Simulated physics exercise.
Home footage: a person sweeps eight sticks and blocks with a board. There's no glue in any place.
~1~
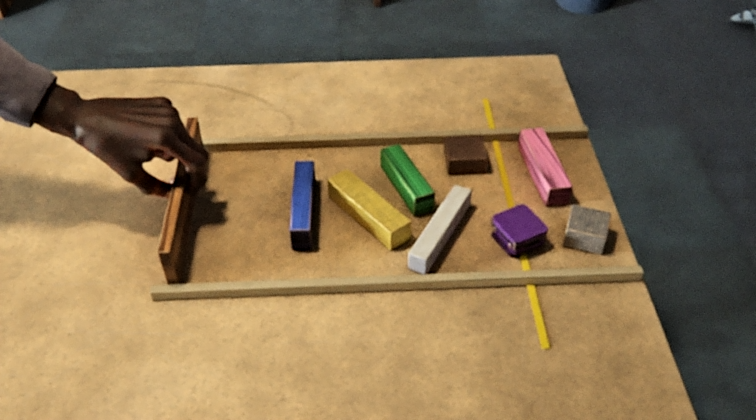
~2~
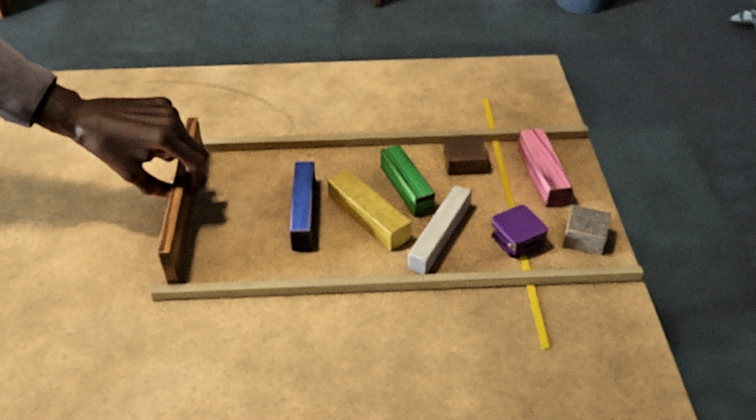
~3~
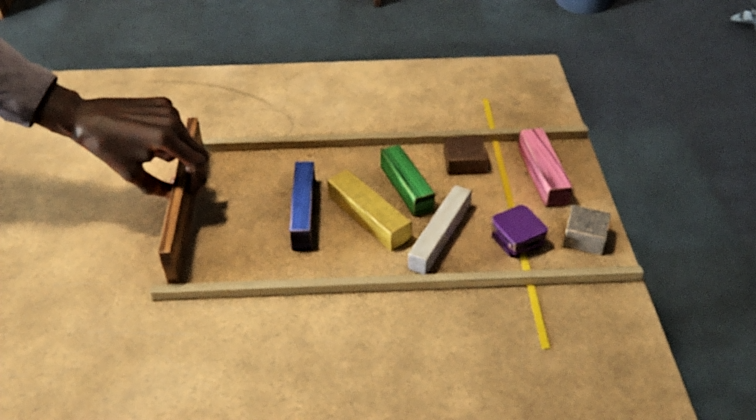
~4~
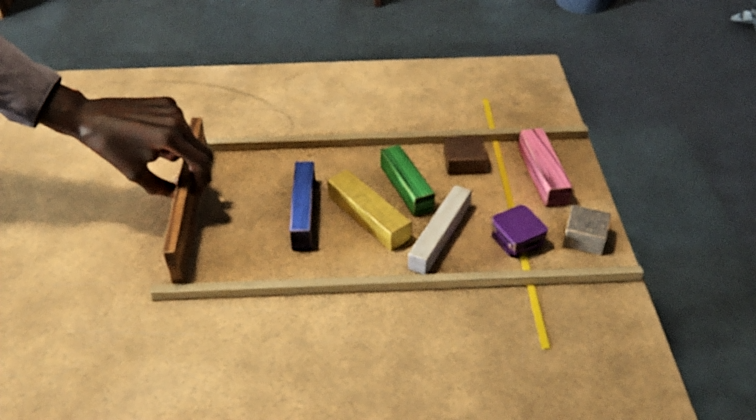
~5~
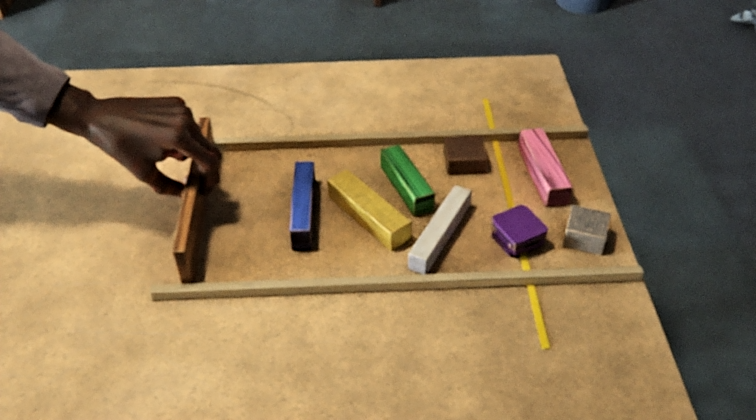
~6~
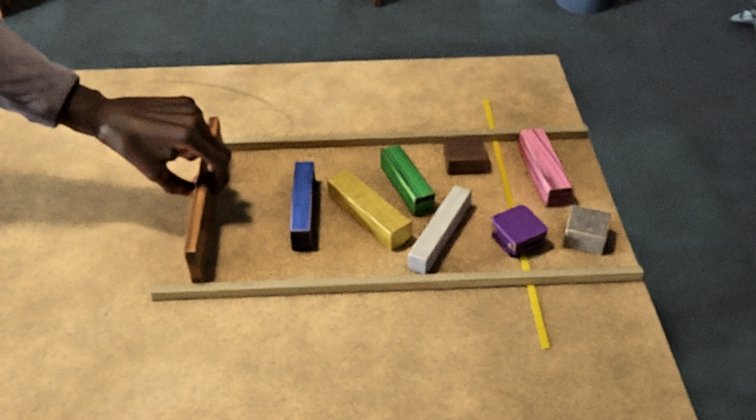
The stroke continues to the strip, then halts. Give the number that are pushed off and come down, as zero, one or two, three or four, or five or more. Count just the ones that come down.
The ones that fall? One or two of them, I think.
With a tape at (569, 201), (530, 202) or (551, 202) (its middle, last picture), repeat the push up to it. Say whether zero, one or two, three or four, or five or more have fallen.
Counts as listed: More than four / either one or two / three or four.
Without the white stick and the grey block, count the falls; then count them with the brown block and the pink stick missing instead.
Try one: 0; try two: 1.
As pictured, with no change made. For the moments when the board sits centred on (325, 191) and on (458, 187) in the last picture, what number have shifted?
Respectively 2 and 8.
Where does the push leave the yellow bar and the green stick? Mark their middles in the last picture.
In the last picture the yellow bar sits at (546, 201) while the green stick sits at (561, 169).
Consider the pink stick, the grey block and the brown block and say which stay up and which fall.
Here's how it ends: The pink stick goes down, the grey block goes down and the brown block holds its spot.
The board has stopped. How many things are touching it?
That number would be 1.
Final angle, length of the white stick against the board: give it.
About 30° out of line.
A little later, none off yet; grey block at rest near (587, 230); pink stick at rest near (544, 166); purple case at rest near (519, 232).
When it is over, the number that fall off is one or two; down, pink stick and grey block.
